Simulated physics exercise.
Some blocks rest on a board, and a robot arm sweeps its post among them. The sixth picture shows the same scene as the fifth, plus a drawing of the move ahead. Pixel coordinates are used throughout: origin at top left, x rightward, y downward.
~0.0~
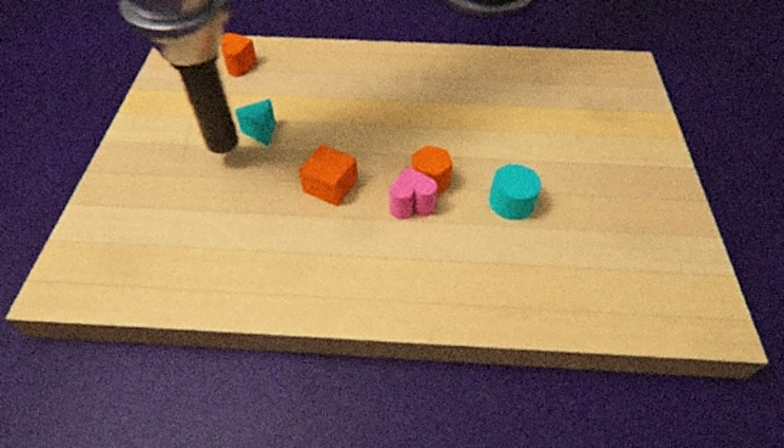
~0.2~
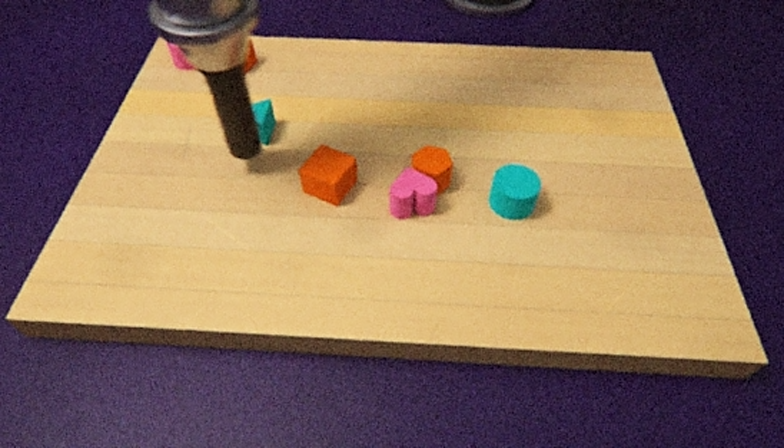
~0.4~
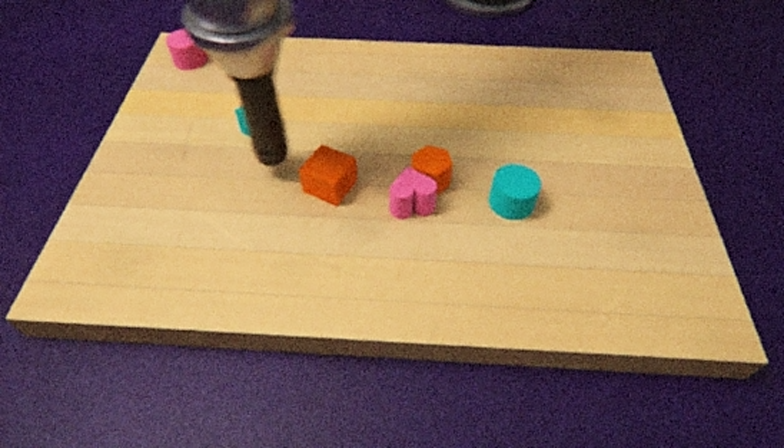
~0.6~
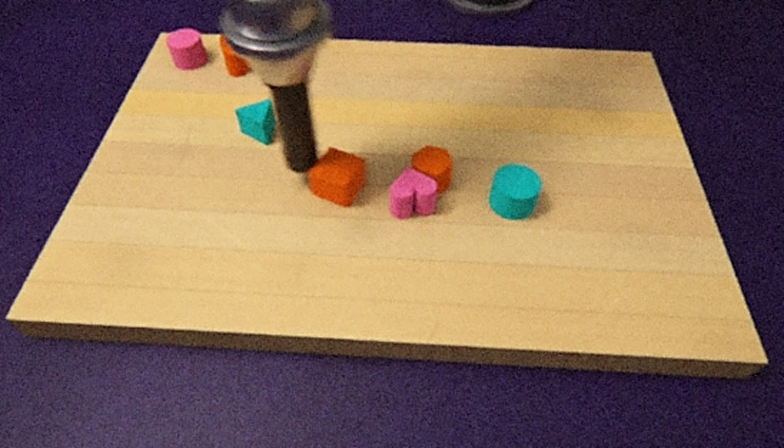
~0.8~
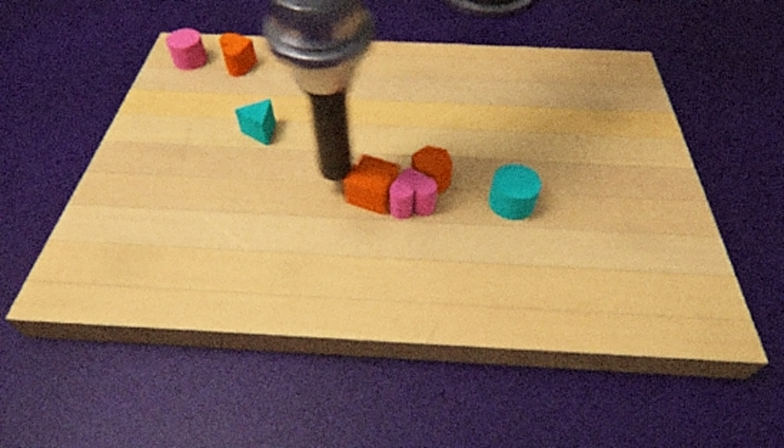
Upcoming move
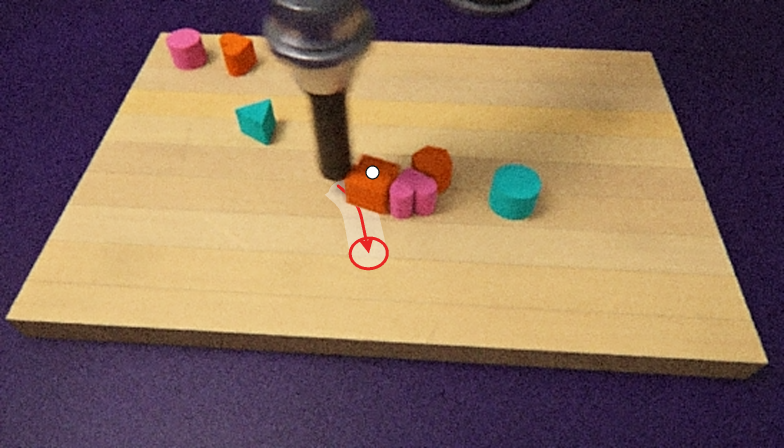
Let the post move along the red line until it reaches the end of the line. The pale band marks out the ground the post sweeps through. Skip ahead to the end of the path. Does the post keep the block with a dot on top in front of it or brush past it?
By then it is beside or behind the post.
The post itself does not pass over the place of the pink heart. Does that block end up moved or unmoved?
By then it is displaced.
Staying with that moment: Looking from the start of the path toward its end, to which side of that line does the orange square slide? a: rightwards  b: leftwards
My answer is option b.
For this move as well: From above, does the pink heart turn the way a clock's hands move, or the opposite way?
It goes anticlockwise.
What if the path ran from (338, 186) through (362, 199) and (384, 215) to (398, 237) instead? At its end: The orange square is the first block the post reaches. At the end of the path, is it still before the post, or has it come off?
I think it loses its spot in front.
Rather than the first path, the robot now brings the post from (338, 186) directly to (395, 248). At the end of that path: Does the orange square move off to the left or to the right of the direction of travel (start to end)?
Shifted left.
Path on the board, from (338, 186) via (356, 204) and (363, 227), ending at (369, 253); the dot is on the orange square.
What follows on the original path. Halfway along, post at (360, 199); orange square at (400, 194), turned 30° anticlockwise; pink heart at (440, 188), turned 35° anticlockwise.
At the end, post at (368, 238); orange square at (402, 197), turned 35° anticlockwise; pink heart at (441, 188), turned 40° anticlockwise; orange hexagon in place.
